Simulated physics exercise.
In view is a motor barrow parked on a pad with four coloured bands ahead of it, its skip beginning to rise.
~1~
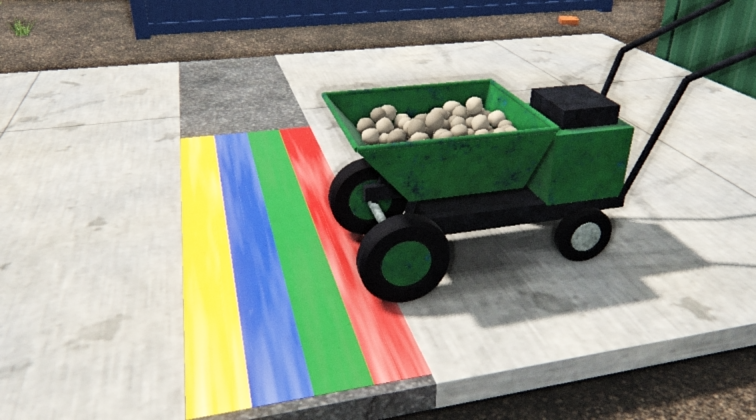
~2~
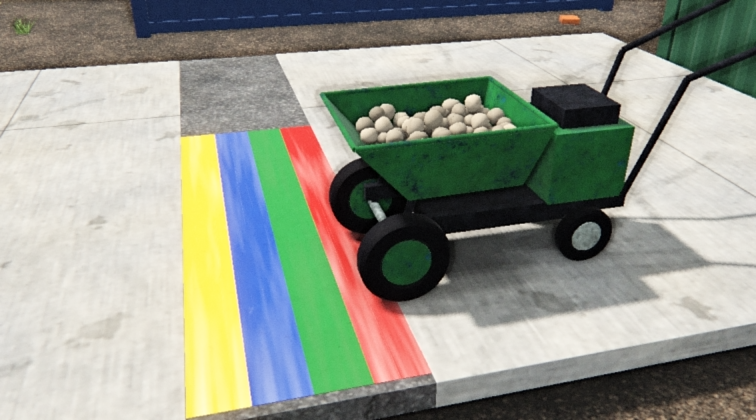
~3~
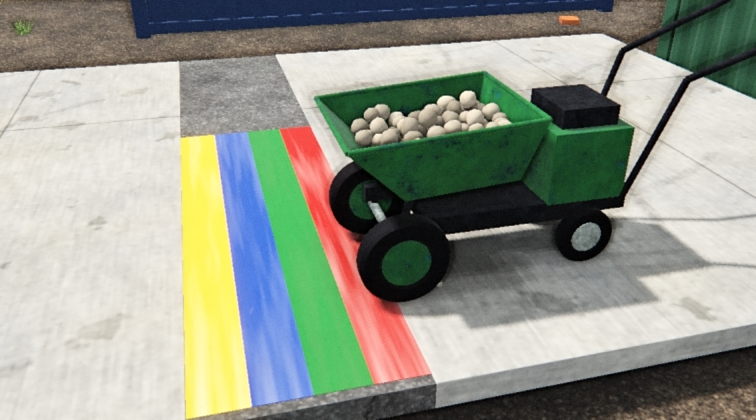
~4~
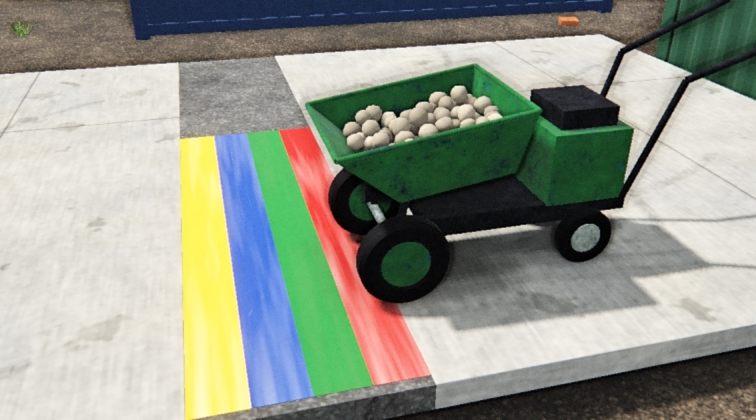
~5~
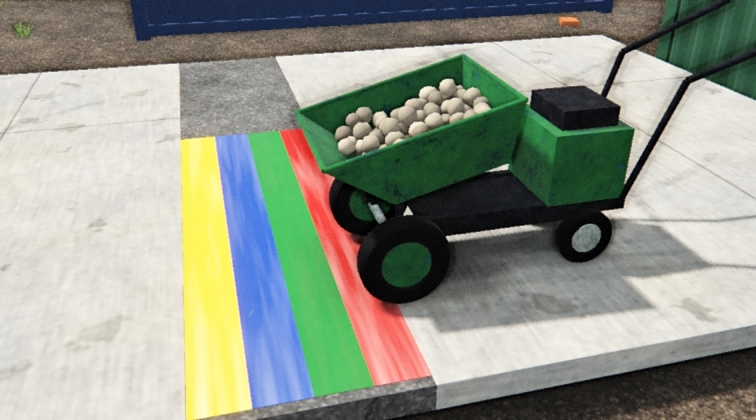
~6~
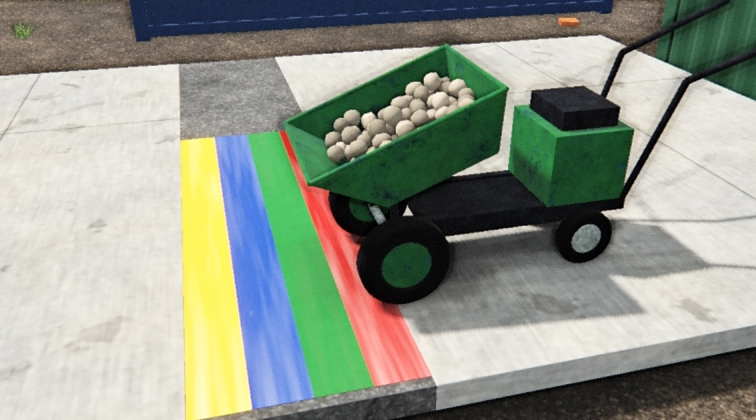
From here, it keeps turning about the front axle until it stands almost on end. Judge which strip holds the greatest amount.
Greatest amount: The yellow strip.
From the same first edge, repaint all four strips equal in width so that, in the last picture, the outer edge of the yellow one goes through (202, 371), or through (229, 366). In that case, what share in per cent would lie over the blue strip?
Shares in order: Close to 10 %; close to 0 %.
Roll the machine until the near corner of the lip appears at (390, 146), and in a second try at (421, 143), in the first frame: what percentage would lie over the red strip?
The first position yields around 0 per cent; the second yields around 0 per cent.
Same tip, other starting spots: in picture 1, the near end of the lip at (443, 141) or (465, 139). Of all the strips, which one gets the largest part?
First spot: The green one; second spot: The green strip.
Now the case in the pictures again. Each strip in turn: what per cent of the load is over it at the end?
Per strip, roughly: Red 0, green 0, blue 15, yellow 45.
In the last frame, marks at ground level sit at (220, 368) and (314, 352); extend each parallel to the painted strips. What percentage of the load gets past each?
Near 40 % and 70 %.
Soon after the last picture, skip tipped steeply; all in the skip.
A little later, skip tipped right over; about a third in the skip; about a quarter over the blue strip; about a third over the yellow strip; a stray few off the paint.
Later still, skip tipped right over; about a quarter in the skip; a small part over the blue strip; about half over the yellow strip; about a quarter off the paint.
At rest, skip tipped right over; about a quarter in the skip; none over the red strip; none over the green strip; a small part over the blue strip; about half over the yellow strip; about a quarter off the paint.
